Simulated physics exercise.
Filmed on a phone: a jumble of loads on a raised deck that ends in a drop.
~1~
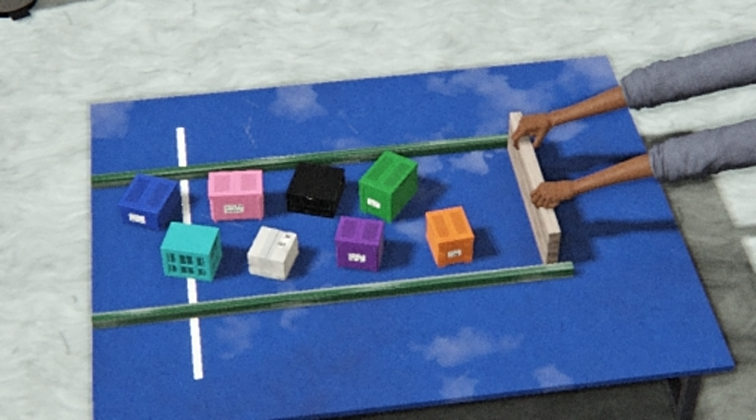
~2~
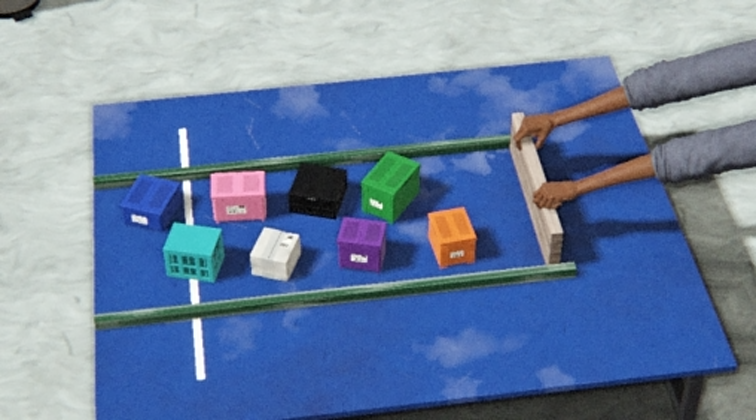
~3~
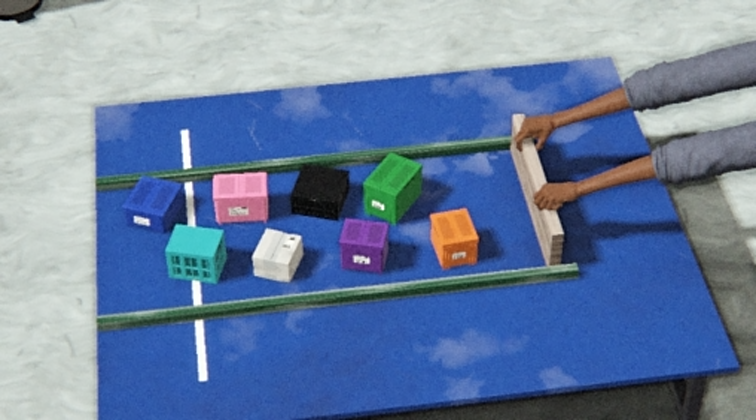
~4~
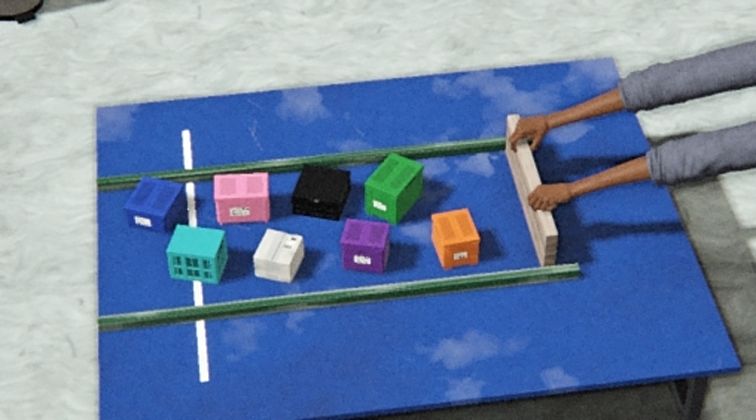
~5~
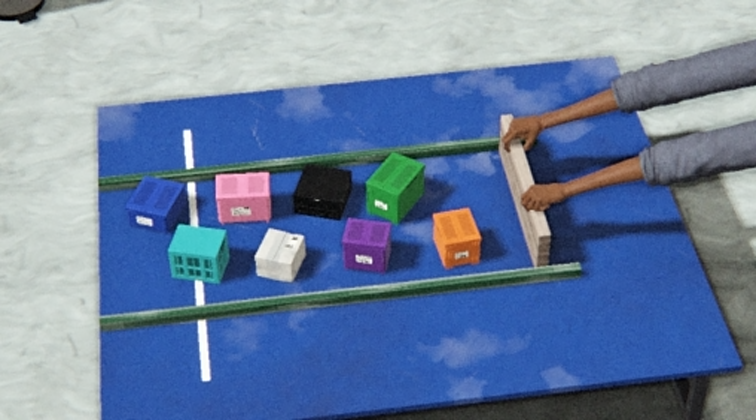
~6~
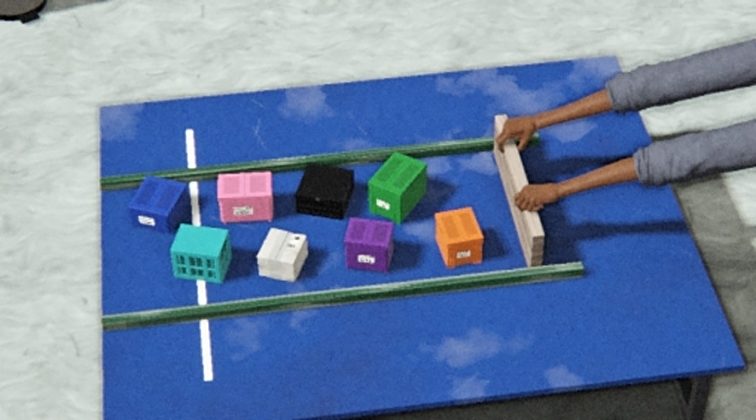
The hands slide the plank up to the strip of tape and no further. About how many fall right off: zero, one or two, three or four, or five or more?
As it turns out, the number that fall off is three or four.
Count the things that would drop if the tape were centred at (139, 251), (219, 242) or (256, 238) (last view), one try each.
Try by try, 6, 2 and 1.
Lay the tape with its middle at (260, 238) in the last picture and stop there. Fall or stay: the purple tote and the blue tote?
The purple tote remains up; the blue tote tumbles off.
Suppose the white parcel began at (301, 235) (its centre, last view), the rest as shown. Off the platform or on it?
It survives.
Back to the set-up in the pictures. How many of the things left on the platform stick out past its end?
Overhanging: 1.
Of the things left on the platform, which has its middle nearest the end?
The white parcel.
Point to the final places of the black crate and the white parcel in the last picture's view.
The black crate stops around (132, 219); the white parcel around (101, 268).
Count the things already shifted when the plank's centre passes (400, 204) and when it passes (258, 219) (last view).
At the one place 3, at the other 8.
Soon after, none off yet; blue tote at rest near (159, 205); turquoise crate at rest near (202, 254); pink tote at rest near (246, 198).
After that, none off yet; blue tote at rest near (159, 205); turquoise crate moving near (199, 253); pink tote displaced a little near (221, 202).
And then, none off yet; blue tote displaced about its own width near (94, 214); turquoise crate displaced well along near (120, 253); pink tote displaced well along near (140, 214).
In the end, the number that fall off is three or four; gone, pink tote, turquoise crate and blue tote.
